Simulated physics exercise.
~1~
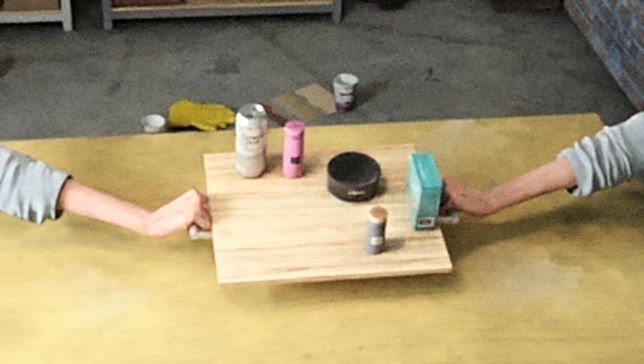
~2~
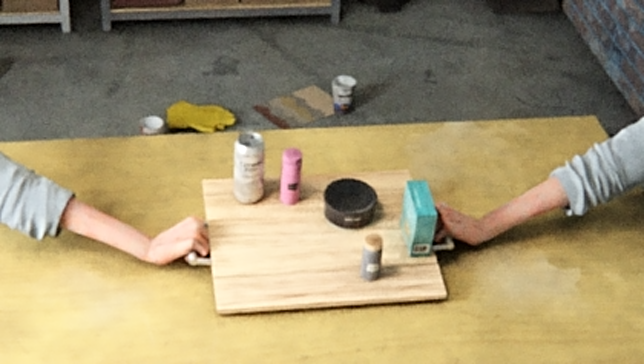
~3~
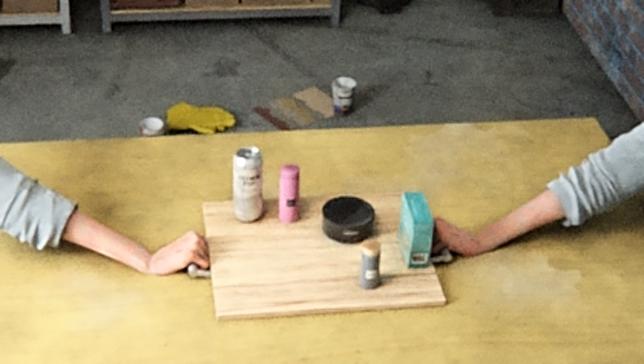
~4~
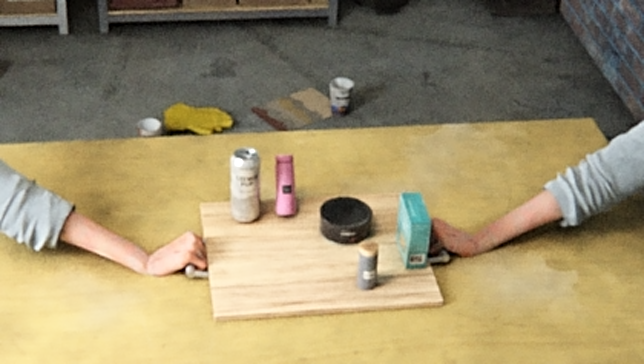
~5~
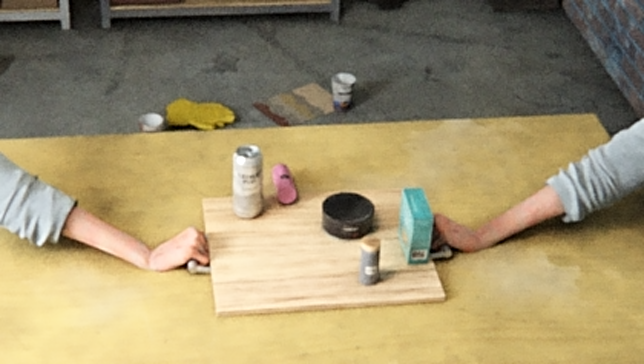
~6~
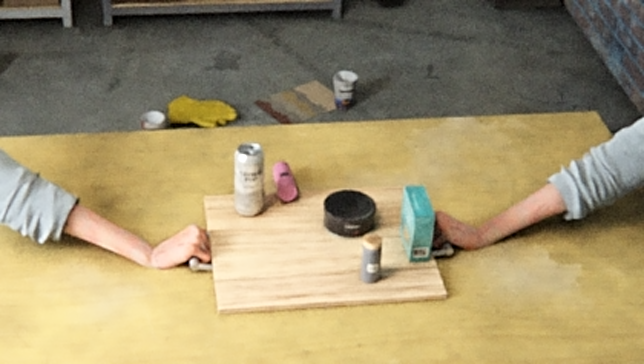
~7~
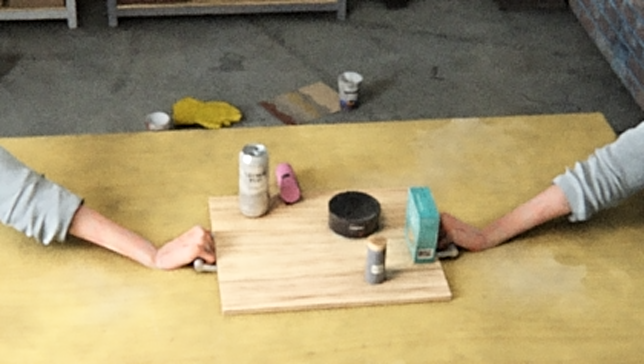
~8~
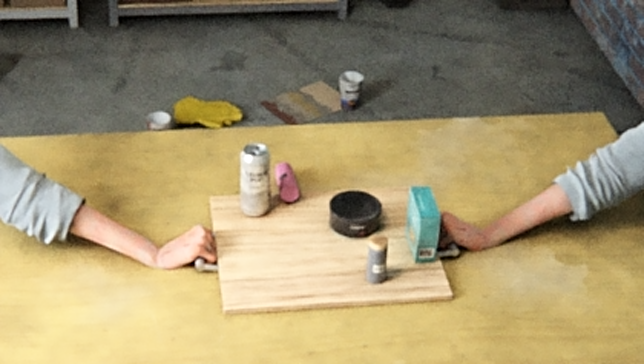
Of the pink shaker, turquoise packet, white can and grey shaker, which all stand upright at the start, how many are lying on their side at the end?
One of them, the pink shaker, is lying on its side at the end.
